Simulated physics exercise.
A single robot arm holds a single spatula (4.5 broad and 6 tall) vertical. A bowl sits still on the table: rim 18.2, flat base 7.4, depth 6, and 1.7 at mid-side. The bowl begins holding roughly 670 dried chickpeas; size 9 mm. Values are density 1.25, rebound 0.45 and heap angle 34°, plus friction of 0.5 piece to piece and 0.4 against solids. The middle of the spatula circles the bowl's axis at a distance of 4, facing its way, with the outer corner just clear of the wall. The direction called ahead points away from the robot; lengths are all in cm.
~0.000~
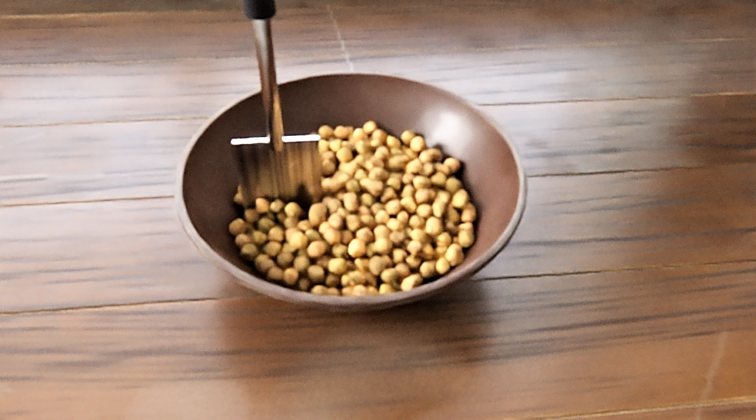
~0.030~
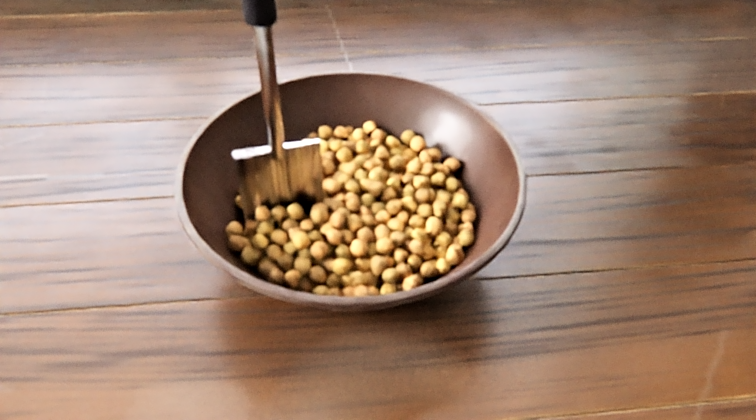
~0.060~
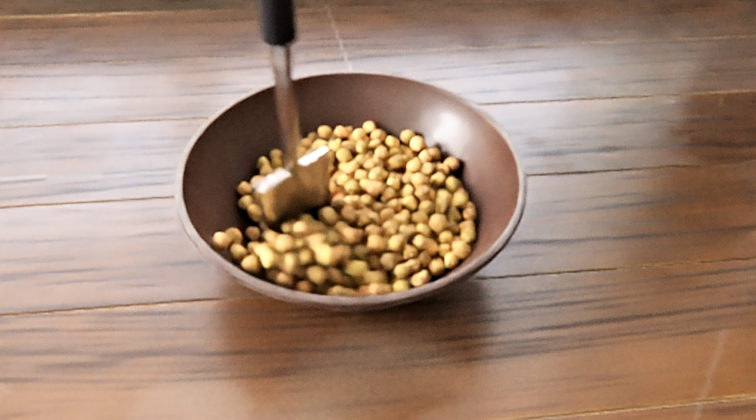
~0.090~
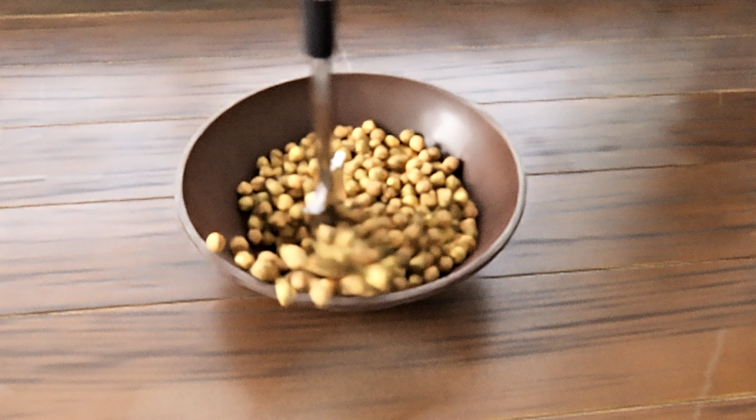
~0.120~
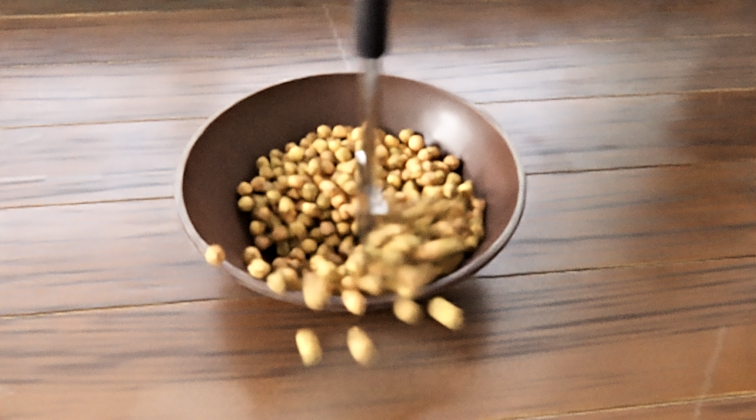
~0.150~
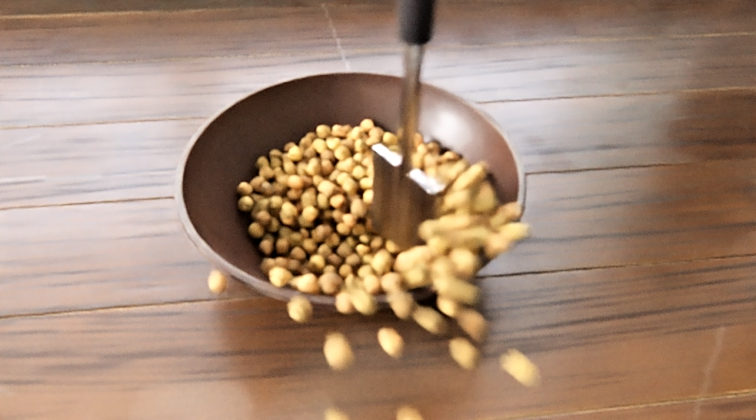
A metal spatula with a black handle swept from left to right through a brown bowl of dried chickpeas on a wooden table, pushing up a heap and flinging some over the near rim.
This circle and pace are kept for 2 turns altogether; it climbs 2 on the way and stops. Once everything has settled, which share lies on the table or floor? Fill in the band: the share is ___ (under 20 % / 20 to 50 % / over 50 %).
The share is 20 to 50 %.
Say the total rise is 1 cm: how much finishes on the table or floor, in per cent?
Around 35 percent of it.
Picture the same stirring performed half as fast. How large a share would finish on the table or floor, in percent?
Then roughly 5 %.
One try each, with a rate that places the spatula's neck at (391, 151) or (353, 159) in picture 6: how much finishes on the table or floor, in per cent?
It comes to close to 25 per cent and close to 15 per cent.
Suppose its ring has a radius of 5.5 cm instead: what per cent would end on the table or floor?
It would be near 0 per cent.
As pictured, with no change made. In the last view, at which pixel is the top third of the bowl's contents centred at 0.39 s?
Around (257, 186).
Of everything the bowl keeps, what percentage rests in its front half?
Roughly 50 per cent.
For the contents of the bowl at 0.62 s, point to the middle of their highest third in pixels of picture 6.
Centre, approx.: (357, 208).
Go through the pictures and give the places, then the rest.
The first picture shows spatula neck at (273, 116), 0° round; upper third of the load around (361, 199), from x 240 to 470, top at y 130; 670 in the bowl.
The second picture shows spatula neck at (274, 124), 11° round; upper third of the load around (359, 202), from x 235 to 470, top at y 130.
The third picture shows spatula neck at (291, 144), 39° round; upper third of the load around (353, 220), from x 220 to 470, top at y 130.
The fourth picture shows spatula neck at (326, 157), 68° round; upper third of the load around (369, 230), from x 215 to 470, top at y 125; 668 in the bowl, 2 in flight or on the tool.
The fifth picture shows spatula neck at (370, 157), 97° round; upper third of the load around (400, 226), from x 215 to 480, top at y 125; 658 in the bowl, 12 in flight or on the tool.
The sixth picture shows spatula neck at (408, 143), 126° round; upper third of the load around (437, 208), from x 220 to 520, top at y 125; 646 in the bowl, 24 in flight or on the tool.
After 0.39 s, 356° round, highest piece 9 above the table; 505 in the bowl, 119 on the table or floor, 46 in flight or on the tool.
After 0.62 s, 226° round, highest piece 6 above the table; 462 in the bowl, 205 on the table or floor, 3 in flight or on the tool.
After 0.94 s, 0° round, highest piece 5 above the table; 462 in the bowl, 208 on the table or floor.
After 1.64 s, 0° round, highest piece 5 above the table; 462 in the bowl, 208 on the table or floor.
At rest, 462 in the bowl, 208 on the table or floor. That is 31 % on the table or floor.
